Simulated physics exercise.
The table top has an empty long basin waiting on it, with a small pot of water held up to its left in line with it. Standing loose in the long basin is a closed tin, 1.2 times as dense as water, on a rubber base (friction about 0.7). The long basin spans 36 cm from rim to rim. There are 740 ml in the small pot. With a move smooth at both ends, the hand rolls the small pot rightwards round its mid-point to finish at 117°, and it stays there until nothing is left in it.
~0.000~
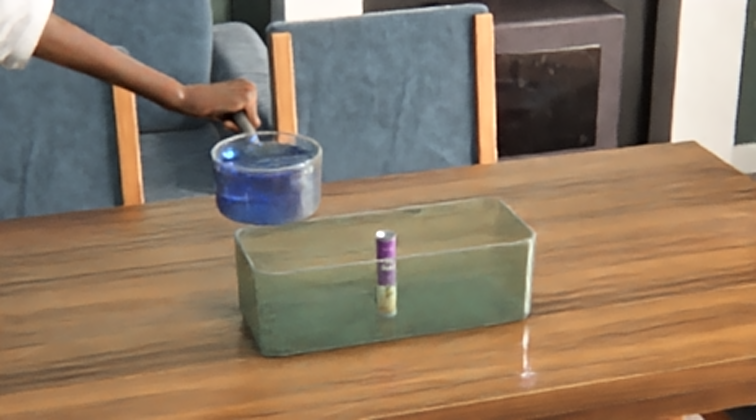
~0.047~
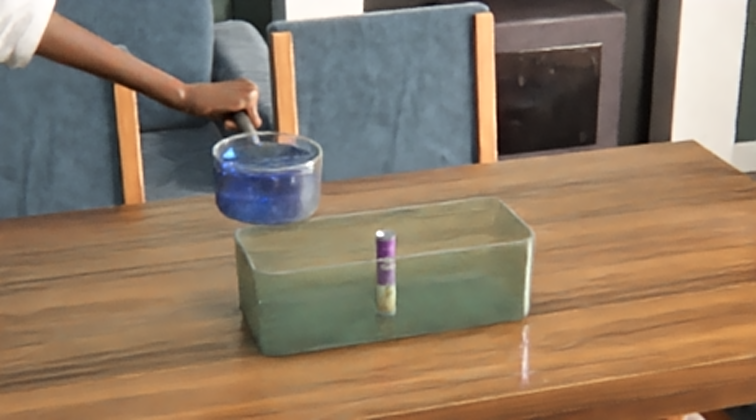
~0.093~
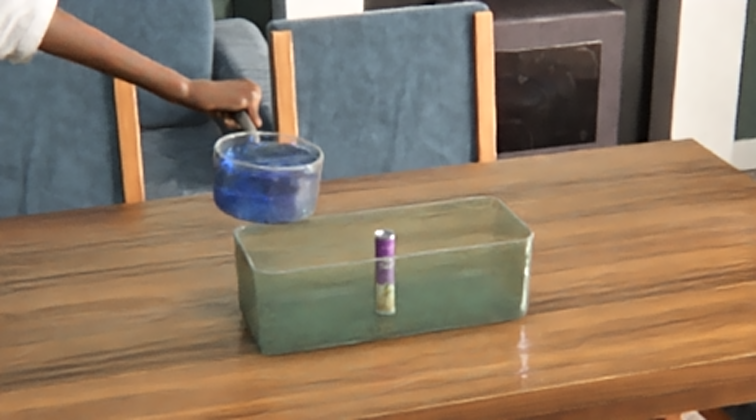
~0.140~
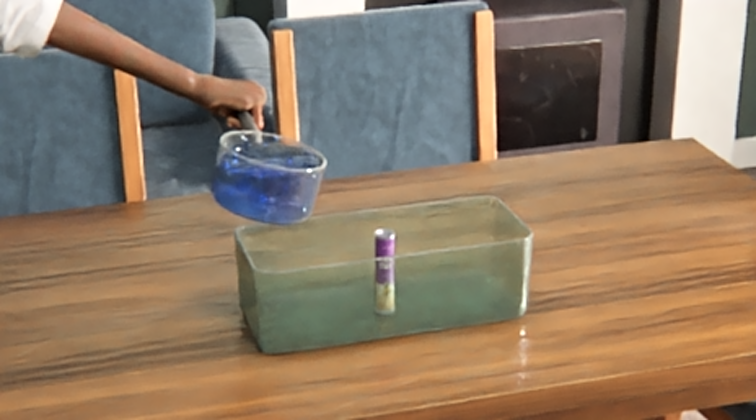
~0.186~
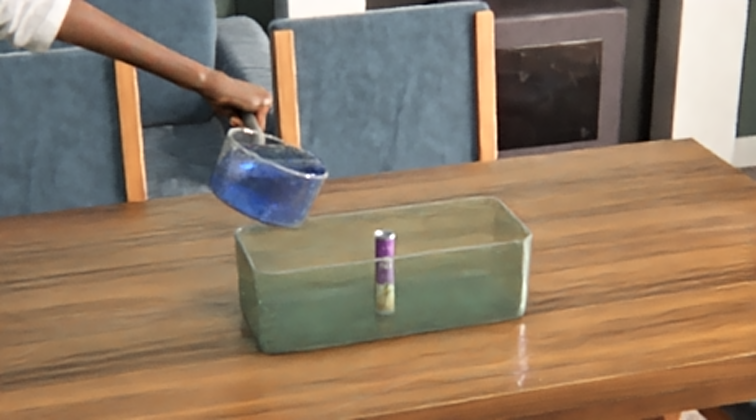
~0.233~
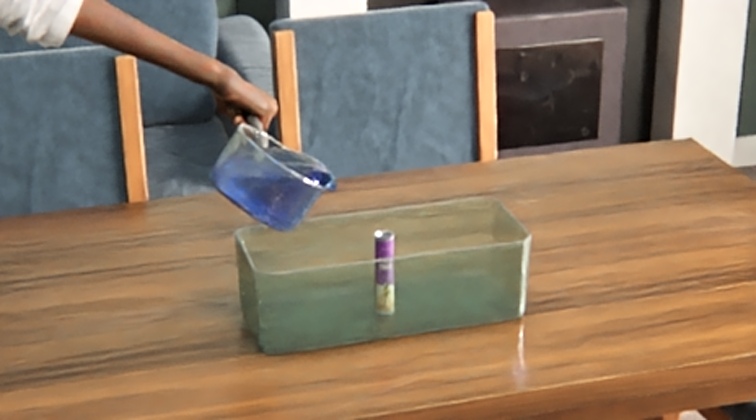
Over a glass basin holding an upright tube, a hand tilts a pot of blue water rightwards.
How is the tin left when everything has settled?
It tips over.
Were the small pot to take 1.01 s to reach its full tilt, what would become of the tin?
After the tilt, the tin has tipped over.
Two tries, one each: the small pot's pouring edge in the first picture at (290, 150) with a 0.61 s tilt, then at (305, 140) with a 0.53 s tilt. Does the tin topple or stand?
The tin stays vertical the first time and stays vertical the second time.
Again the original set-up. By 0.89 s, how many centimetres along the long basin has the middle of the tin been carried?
Centre to centre, close to 7 cm.
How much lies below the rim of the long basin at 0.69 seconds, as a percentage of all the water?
96 %, more or less.
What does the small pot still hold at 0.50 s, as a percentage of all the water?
Around 18 percent.
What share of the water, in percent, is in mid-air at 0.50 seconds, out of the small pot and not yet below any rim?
24 %.
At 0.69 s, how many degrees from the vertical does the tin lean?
Near 15° from upright.
By 0.50 s the tilt is 107° and 18 per cent is still to pour; the tin stands where it began.
By 0.69 s the tilt is 117° and 2 per cent is still to pour; the tin leans 17°.
By 0.89 s the tilt is 117° and 0 per cent is still to pour; the tin lies on its side.
By 1.11 s the tilt is 117° and 0 per cent is still to pour; the tin lies on its side.
At rest the tin lies on its side.
